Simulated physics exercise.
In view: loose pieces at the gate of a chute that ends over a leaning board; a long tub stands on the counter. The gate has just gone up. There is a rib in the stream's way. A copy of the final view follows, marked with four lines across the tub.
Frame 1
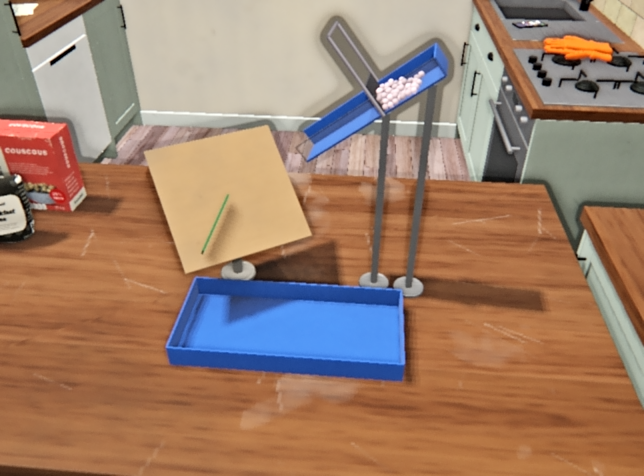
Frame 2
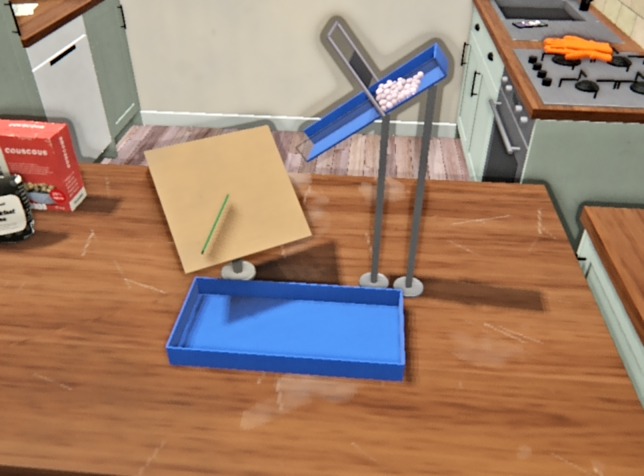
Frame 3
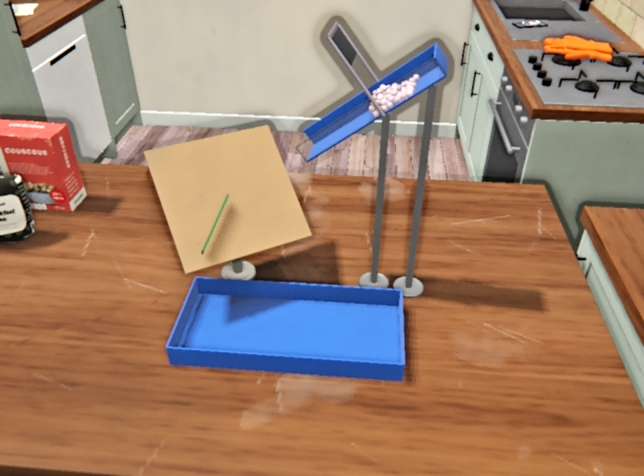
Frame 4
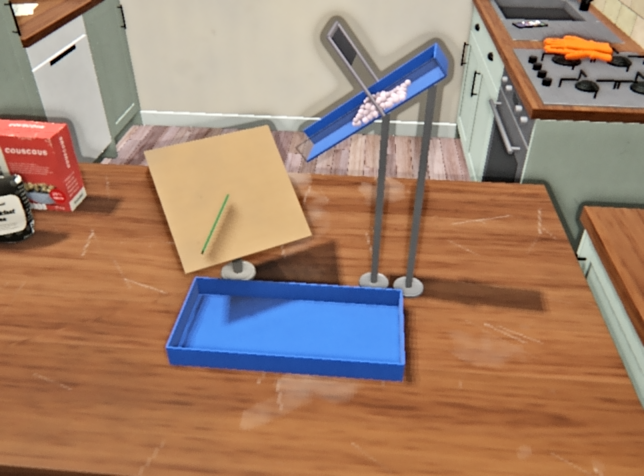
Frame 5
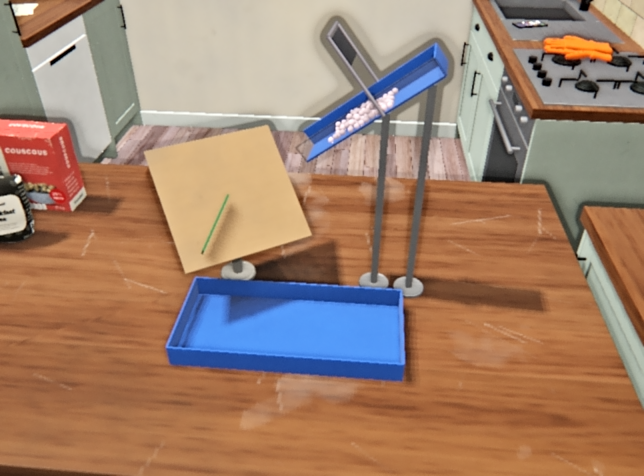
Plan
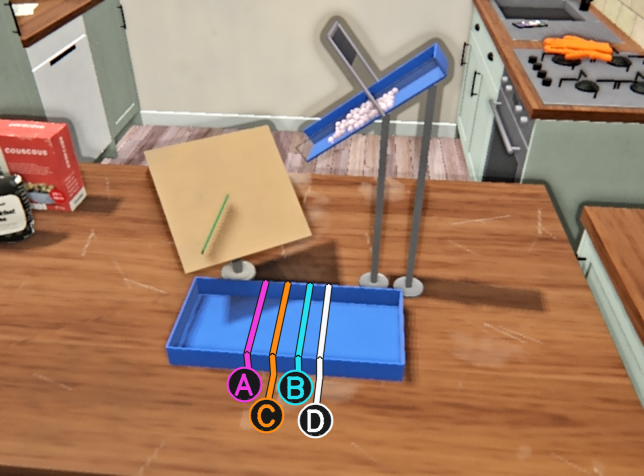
The clip opens on a wooden kitchen counter with a leaning tan board bearing a thin green rib, a long blue tub and, above, pale pink pearls bunched in a raised, sloping blue chute. The pearls begin sliding down to the left, spreading slightly as they pass the raised gate and reach the chute's lower half.
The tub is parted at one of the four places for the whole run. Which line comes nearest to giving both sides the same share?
A.
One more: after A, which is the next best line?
C.
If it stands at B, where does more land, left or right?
Left.
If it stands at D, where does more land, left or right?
More lands on the left.
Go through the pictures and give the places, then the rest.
The first picture shows load behind the gate near (393, 92), sugar pearls; lip of the chute near (311, 153), sloping fairly steeply.
The second picture shows middle of the board near (228, 194), tilted fairly steeply; middle of its low edge near (252, 254); of its high edge near (209, 138).
The third picture shows front corners of the tub near (167, 347) and (404, 364), empty; front of the load near (375, 108).
The fourth picture shows middle of the load near (379, 100); its front near (355, 124), close to a third of the way to the lip; rib from (228, 194) to (203, 250).
The fifth picture shows middle of the load near (365, 112); its front near (331, 140), close to two thirds of the way to the lip.
On the marked copy, line A crosses the front rim at (247, 353); line B crosses the front rim at (298, 357); line C crosses the front rim at (272, 355); line D crosses the front rim at (319, 358).
With A, of what is caught, close to half on the left of the divider, close to half on the right.
With B, of what is caught, the bulk on the left of the divider, close to a quarter on the right.
With C, of what is caught, close to two thirds on the left of the divider, close to a third on the right.
With D, of what is caught, all but a few on the left of the divider, a small share on the right.
